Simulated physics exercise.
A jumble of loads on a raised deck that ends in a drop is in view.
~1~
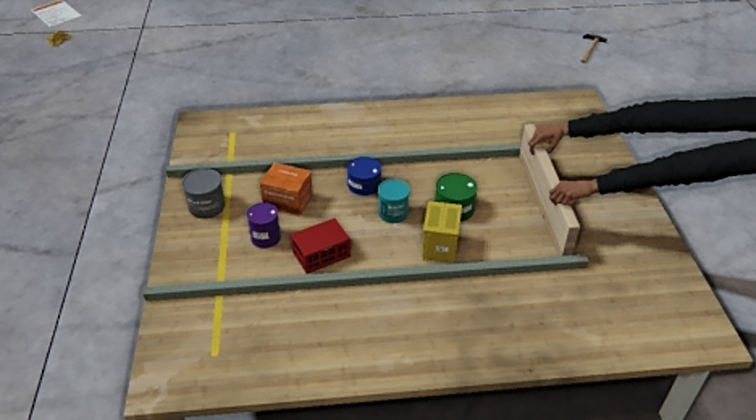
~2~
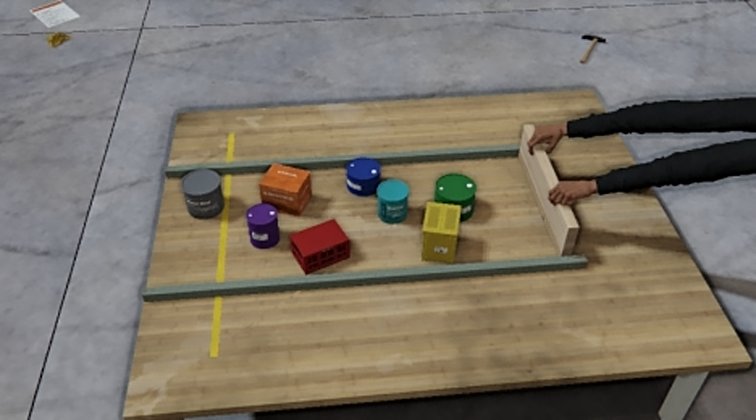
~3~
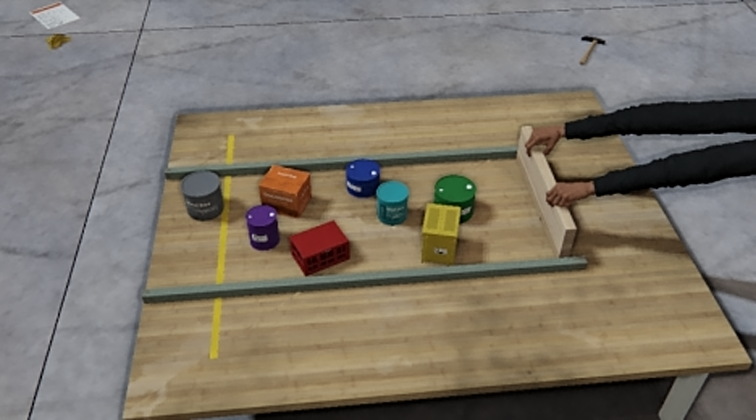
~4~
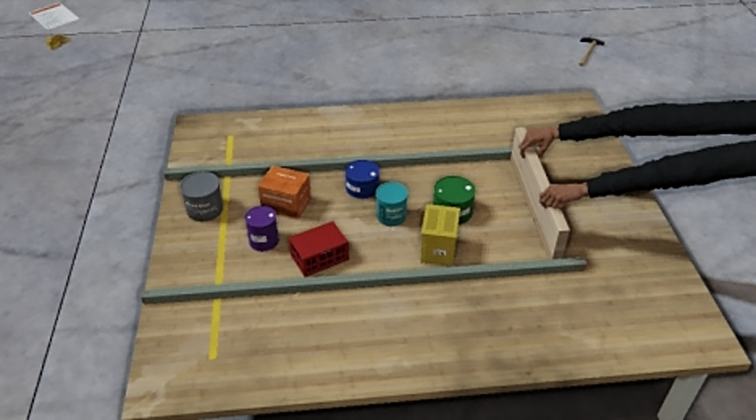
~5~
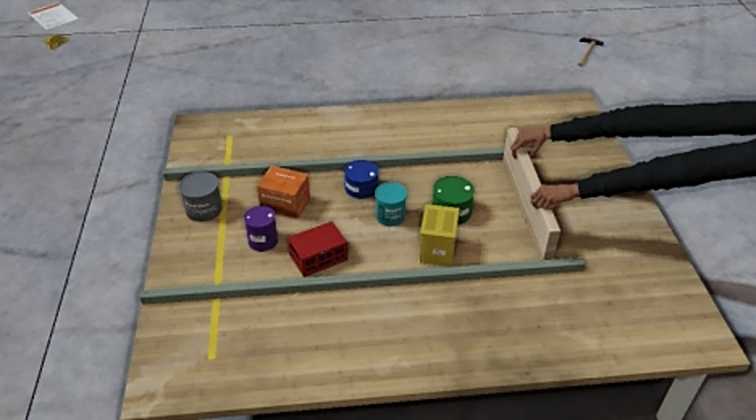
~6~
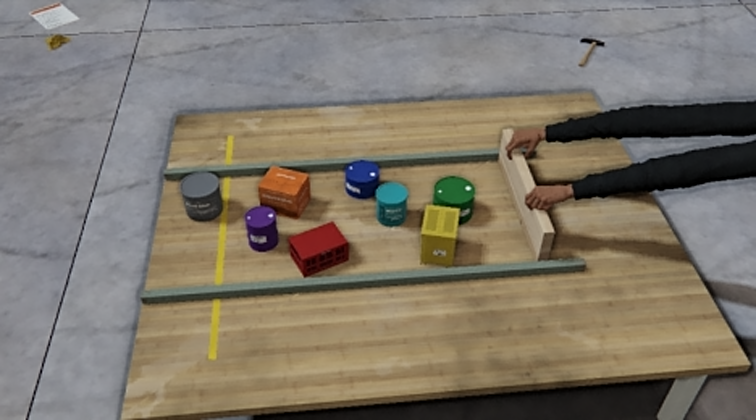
A wooden plank, held by two hands reaching in from the right, slid a short way left between two rails on a table, while the colorful barrels and boxes ahead of it stayed put.
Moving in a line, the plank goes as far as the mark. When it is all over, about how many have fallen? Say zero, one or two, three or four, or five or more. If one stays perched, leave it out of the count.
When it is all over, the number fallen is one or two.
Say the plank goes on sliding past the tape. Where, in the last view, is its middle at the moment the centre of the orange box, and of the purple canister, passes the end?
Near (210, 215) in the first case, near (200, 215) in the other.
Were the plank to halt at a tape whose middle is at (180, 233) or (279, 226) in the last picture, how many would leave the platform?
Tallies in order: 5 and 0.
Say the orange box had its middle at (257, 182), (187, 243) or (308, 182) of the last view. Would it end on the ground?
At the three spots, the orange box keeps its place, tips over and keeps its place.
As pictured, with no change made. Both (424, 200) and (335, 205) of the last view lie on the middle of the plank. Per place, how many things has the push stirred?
Note: First position 3; second position 7.
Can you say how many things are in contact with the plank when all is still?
It's 3.
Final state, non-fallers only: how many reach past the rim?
The count is 3.
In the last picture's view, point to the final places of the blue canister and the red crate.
First (207, 187), then (155, 271).
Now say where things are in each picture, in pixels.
The first frame shows grey pail (204, 194); purple canister (264, 226); orange box (287, 189); plank (547, 188); tape (225, 226).
The second frame shows purple canister (263, 226); red crate (320, 246).
The third frame shows orange box (286, 192); green canister (454, 199).
The fourth frame shows grey pail (202, 197); plank (537, 192).
The fifth frame shows purple canister (261, 229); yellow tote (439, 236).
The sixth frame shows grey pail (202, 197); purple canister (262, 229); orange box (285, 193); plank (524, 193); tape (223, 230).
Soon after, none off yet; grey pail at rest near (202, 197); purple canister at rest near (262, 229); orange box at rest near (285, 193).
After that, none off yet; grey pail at rest near (202, 197); purple canister displaced a little near (245, 233); orange box displaced a little near (264, 189).
In the end, the number that fall off is one or two; gone, grey pail.
